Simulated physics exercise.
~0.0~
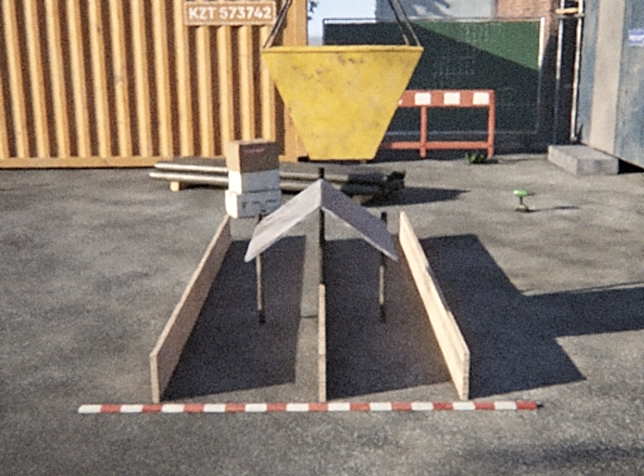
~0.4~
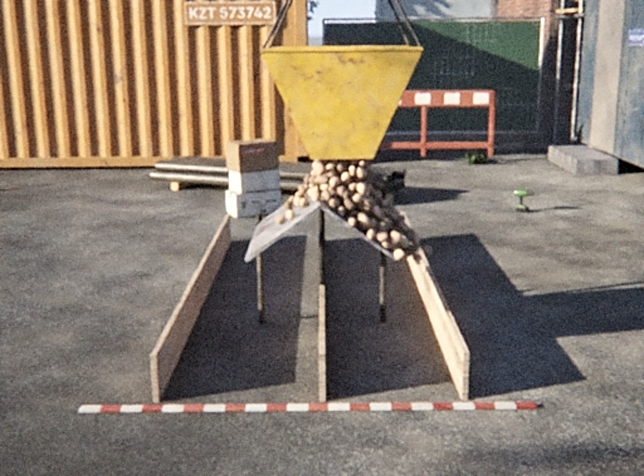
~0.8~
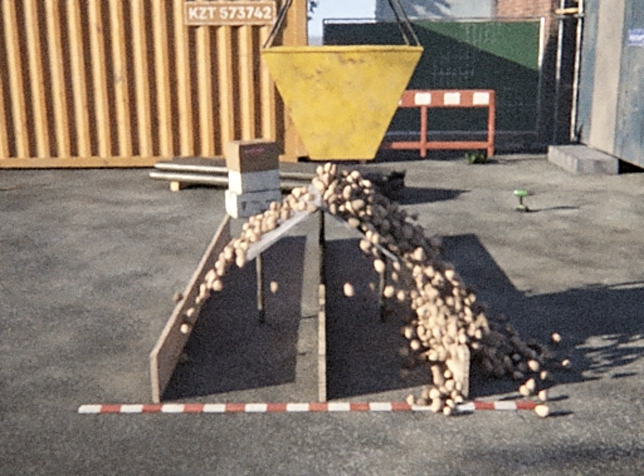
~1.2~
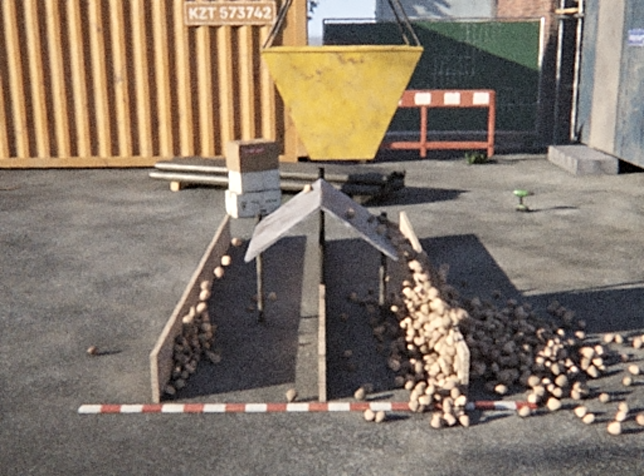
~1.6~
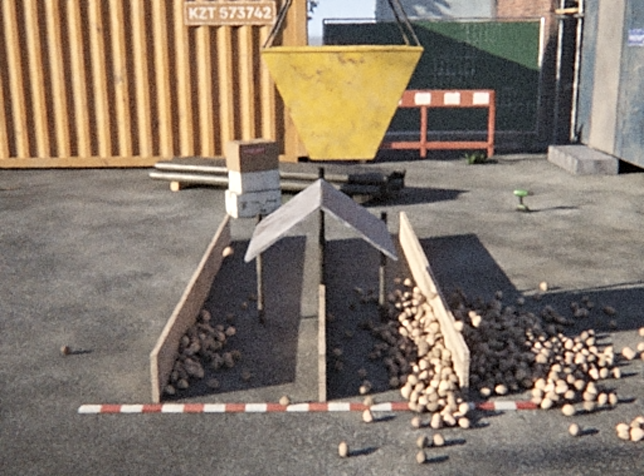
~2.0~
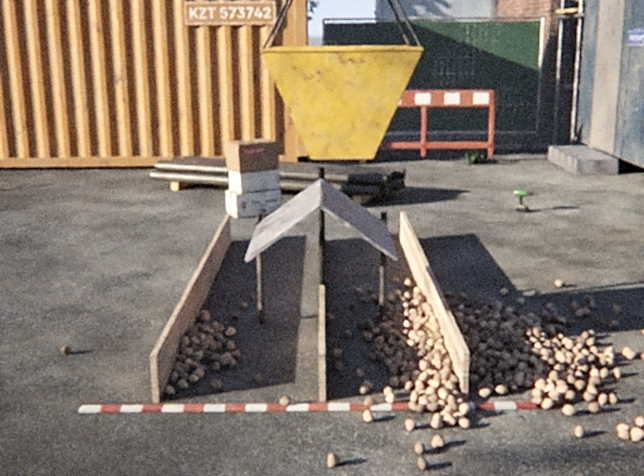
In a paved yard, before an orange container, a yellow skip hangs above a small peaked steel roof, with three upright boards forming two bays below. Rounded stones pour from the bottom of the skip onto the peak, piling mostly over its right slope. They stream down both sides, a thin trail to the left and a thick flow to the right that spills over the outer board. The steel empties as the last stones drop and scatter. At the end, a small heap lies in the left bay, a larger one in the right bay, and the most stones lie spread beyond the right board.
